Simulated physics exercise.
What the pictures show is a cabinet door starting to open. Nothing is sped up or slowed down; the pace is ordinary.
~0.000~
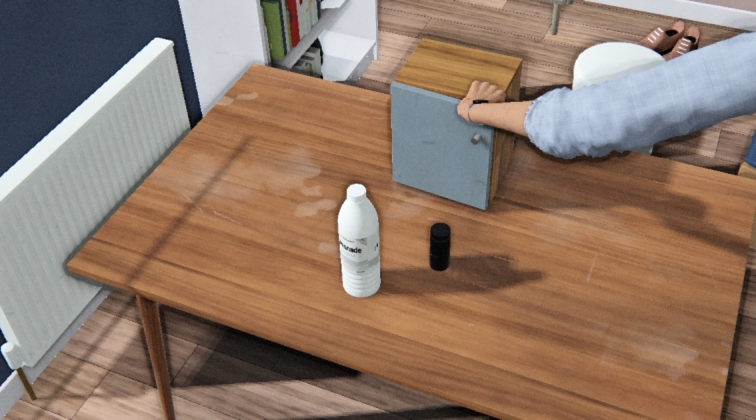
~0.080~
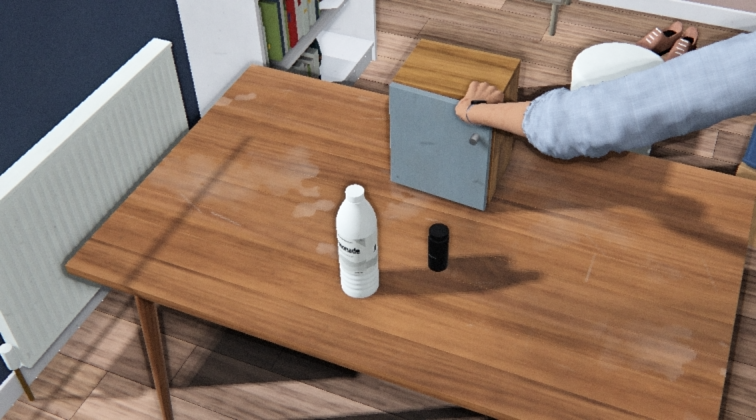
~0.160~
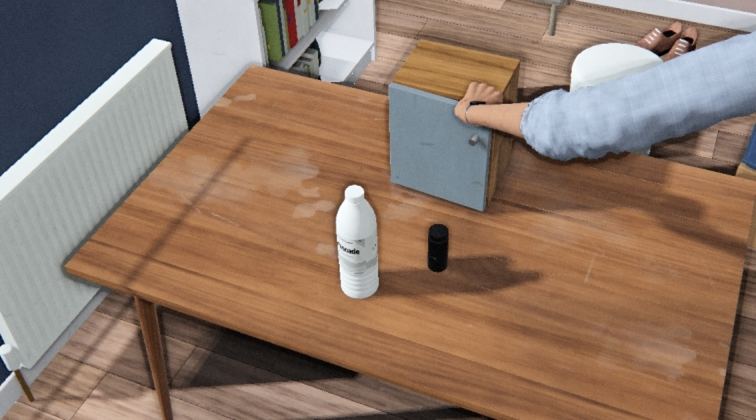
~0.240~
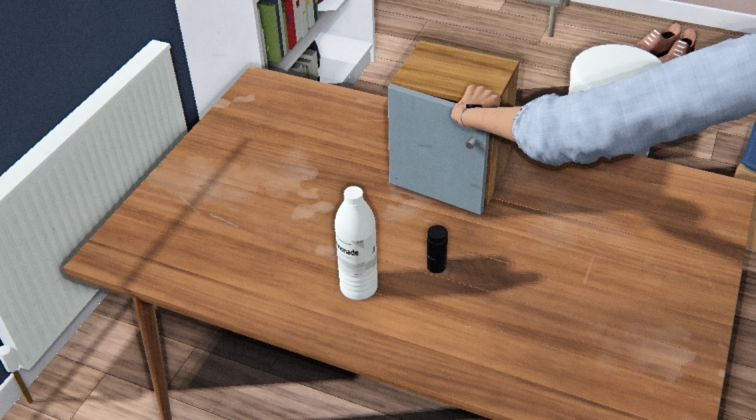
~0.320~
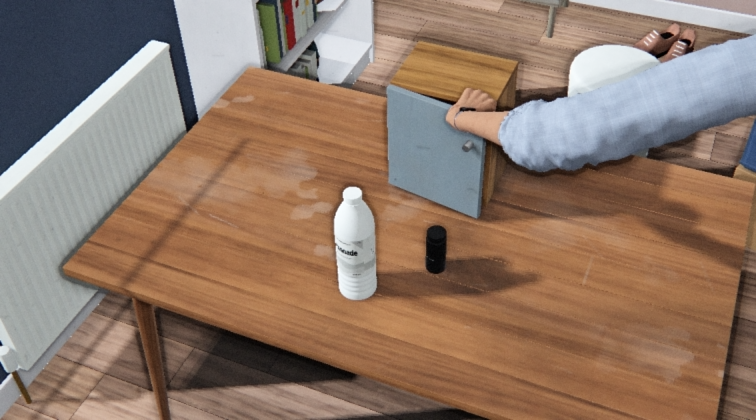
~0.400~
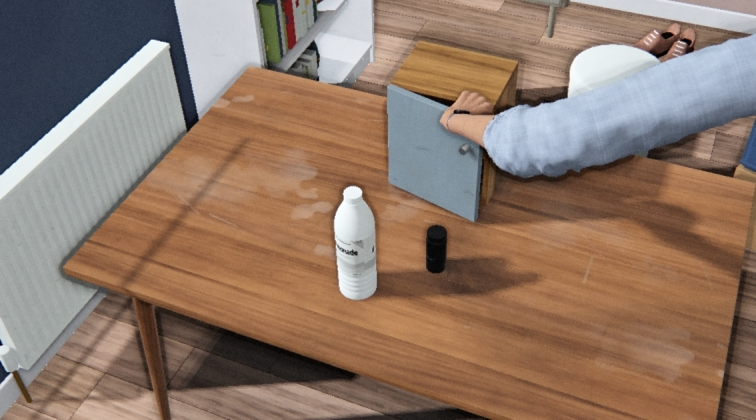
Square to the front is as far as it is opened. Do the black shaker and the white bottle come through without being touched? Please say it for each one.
In order: Black shaker: Not hit; white bottle: Not hit.
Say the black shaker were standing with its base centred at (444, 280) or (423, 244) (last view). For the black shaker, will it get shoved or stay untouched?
The black shaker, try by try, is never reached; gets hit and moved.
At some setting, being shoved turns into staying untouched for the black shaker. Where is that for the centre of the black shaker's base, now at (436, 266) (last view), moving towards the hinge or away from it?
Around (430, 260).
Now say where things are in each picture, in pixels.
Door 4° open; black shaker (440, 247); white bottle (359, 239); door (439, 150), in the first picture.
Door 4° open; white bottle (357, 240); door (437, 151), in the second picture.
Door 4° open; black shaker (438, 248); door (436, 151), in the third picture.
Door 6° open; white bottle (356, 242); door (435, 154), in the fourth picture.
Door 9° open; black shaker (436, 250); door (432, 156), in the fifth picture.
Door 13° open; black shaker (436, 249); white bottle (355, 242); door (431, 157), in the sixth picture.
After 1.08 s, door 43° open; black shaker at rest near (436, 249); white bottle at rest near (355, 242).
After 1.90 s, door 80° open; black shaker at rest near (436, 249); white bottle at rest near (355, 242).
In the end (2.7 s), the black shaker stays untouched, near (436, 249); the white bottle stays untouched, near (355, 242).
